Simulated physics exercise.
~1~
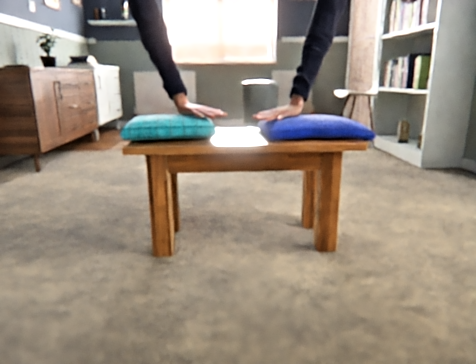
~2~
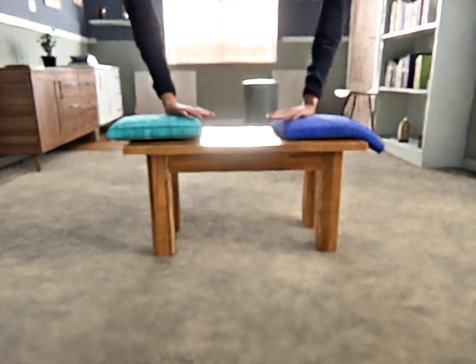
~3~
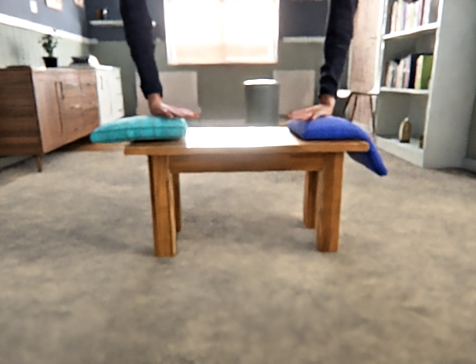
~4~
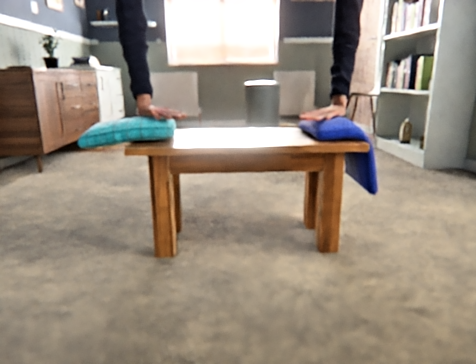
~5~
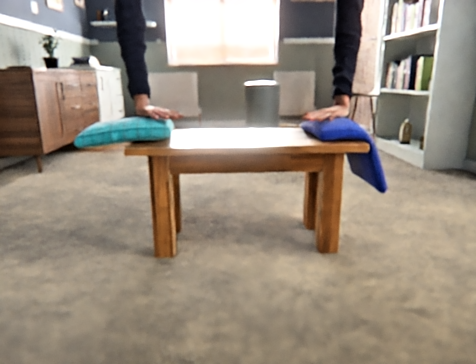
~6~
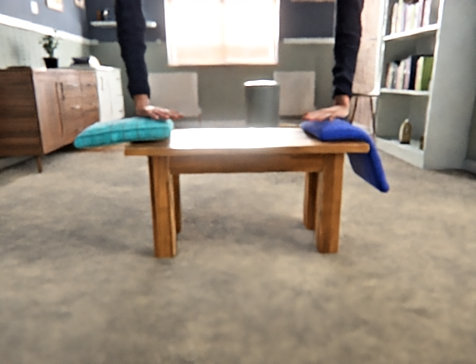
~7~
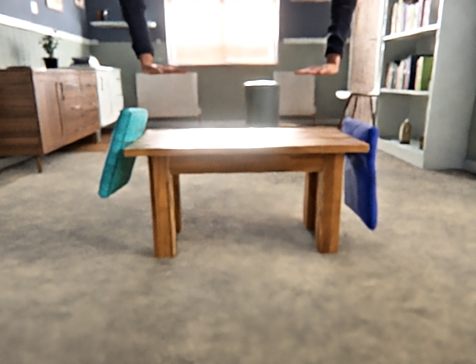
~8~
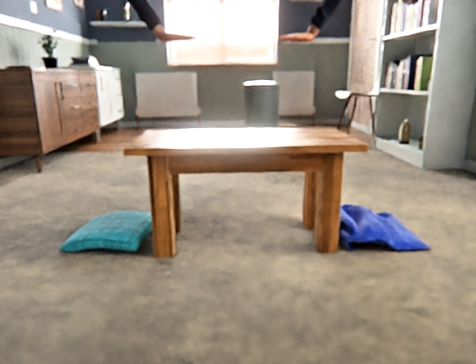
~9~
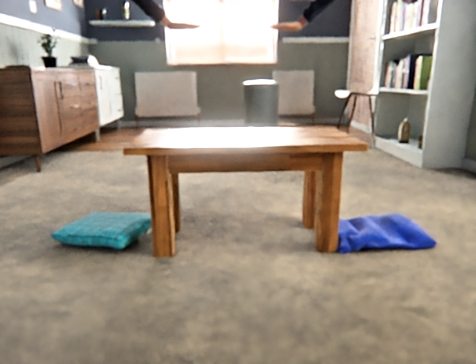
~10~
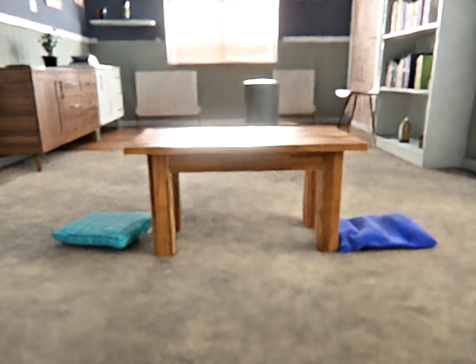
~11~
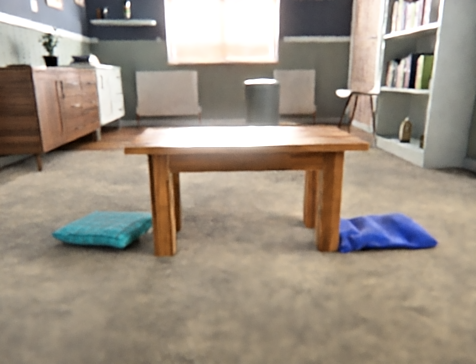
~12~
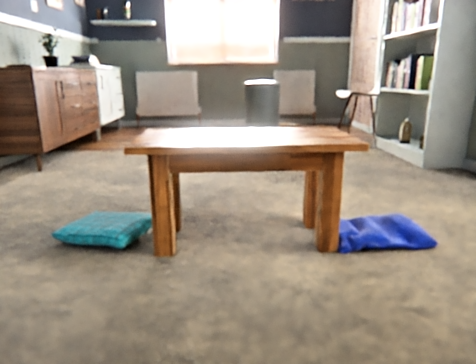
In a carpeted room with a wooden sideboard on the left and bookshelves on the right, a short wooden bench holds a turquoise folded blanket and a blue one. Two hands press on them and slide them apart, the turquoise one to the left and the blue one to the right. The turquoise blanket juts out past its end while the blue one sags over the other. The hands pause, then lift away, and both blankets tip off and drop. The hands withdraw from view, leaving the bench bare with a blanket lying still on the floor at each side.
